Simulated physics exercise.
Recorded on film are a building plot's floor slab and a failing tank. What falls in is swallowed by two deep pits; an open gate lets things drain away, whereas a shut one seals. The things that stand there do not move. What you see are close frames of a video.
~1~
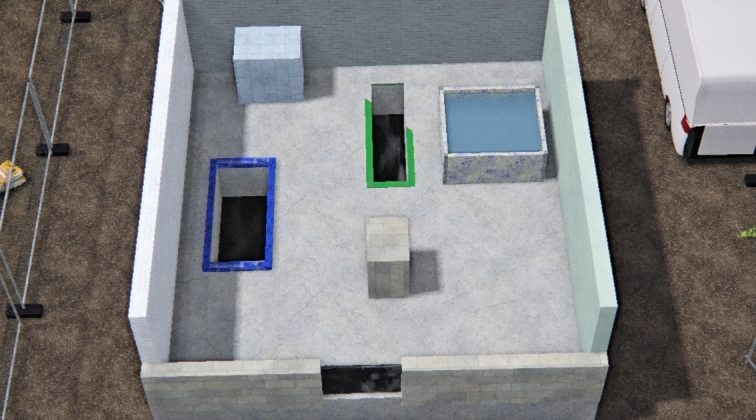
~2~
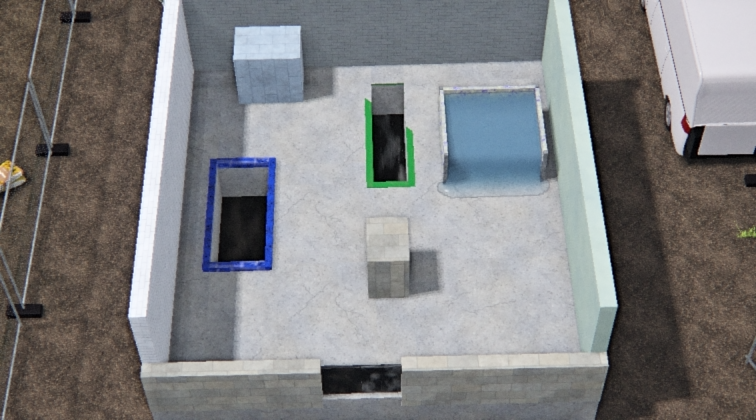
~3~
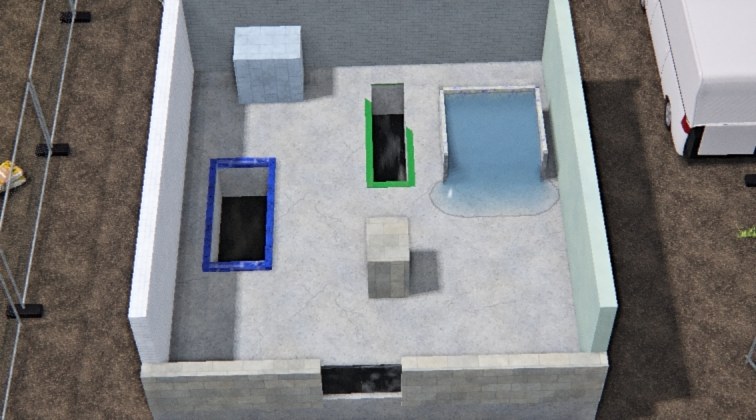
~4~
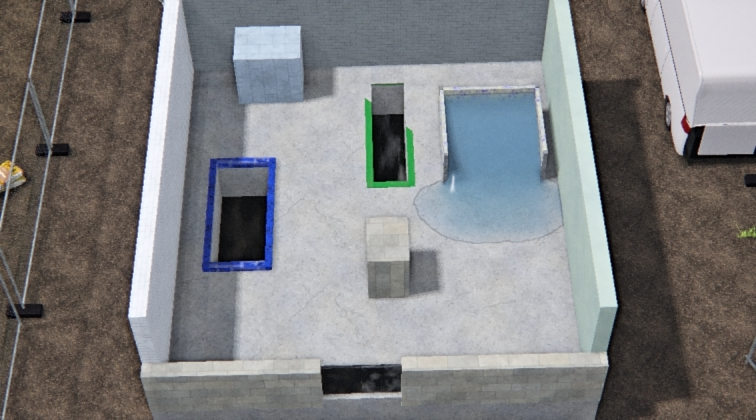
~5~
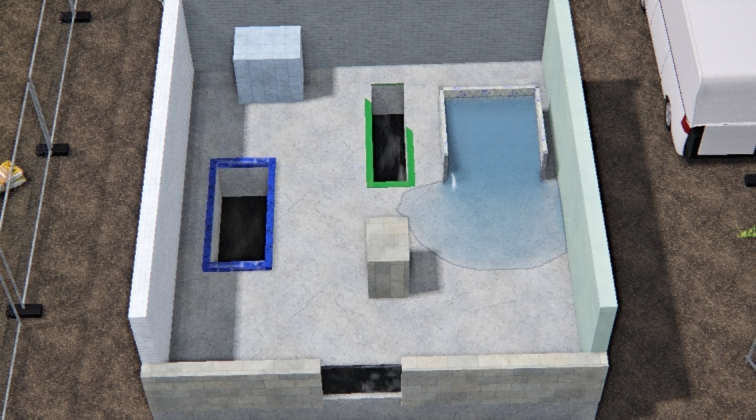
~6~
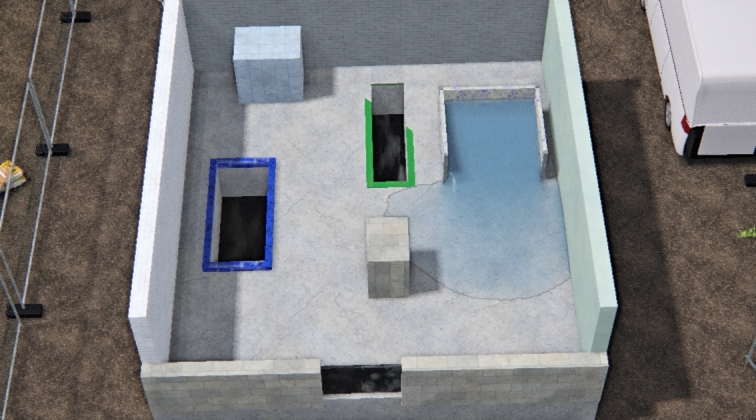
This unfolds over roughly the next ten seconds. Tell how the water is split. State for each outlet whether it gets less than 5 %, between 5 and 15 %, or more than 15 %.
One by one: The gate soaks up scarcely any - beneath five per cent. The blue pit soaks up scarcely any - beneath five per cent. The green pit soaks up scarcely any - beneath five per cent.
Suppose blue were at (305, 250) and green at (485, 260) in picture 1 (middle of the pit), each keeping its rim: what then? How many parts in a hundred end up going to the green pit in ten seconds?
Result - green pit, 60 in a hundred.
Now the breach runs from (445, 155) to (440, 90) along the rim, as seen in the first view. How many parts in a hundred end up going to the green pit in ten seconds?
For green, it comes to 90 percent.
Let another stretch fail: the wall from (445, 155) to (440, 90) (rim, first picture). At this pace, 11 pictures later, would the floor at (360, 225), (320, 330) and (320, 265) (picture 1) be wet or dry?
Spot by spot: Soaked through, then unaffected, then soaked through.
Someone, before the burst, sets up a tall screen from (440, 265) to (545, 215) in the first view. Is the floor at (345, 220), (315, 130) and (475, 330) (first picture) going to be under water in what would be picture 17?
One after the other: Covered, no water, awash.
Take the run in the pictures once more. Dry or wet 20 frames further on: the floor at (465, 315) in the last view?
That spot: Soaked.
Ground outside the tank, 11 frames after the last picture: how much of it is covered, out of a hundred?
Around 35 percent of it.
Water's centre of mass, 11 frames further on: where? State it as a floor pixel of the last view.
My reading is close to (485, 272).
A moment on, water covers 30 % of the floor; the gate 0 %, the blue pit 0 %, the green pit 0 %.
Next, water covers 35 % of the floor; the gate 0 %, the blue pit 0 %, the green pit 0 %.
Then, water covers 50 % of the floor; the gate 0 %, the blue pit 0 %, the green pit 0 %.
Later, water covers 65 % of the floor; the gate 0 %, the blue pit 0 %, the green pit 0 %.
In the end, water covers 80 % of the floor; the gate 0 %, the blue pit 0 %, the green pit 1 %.
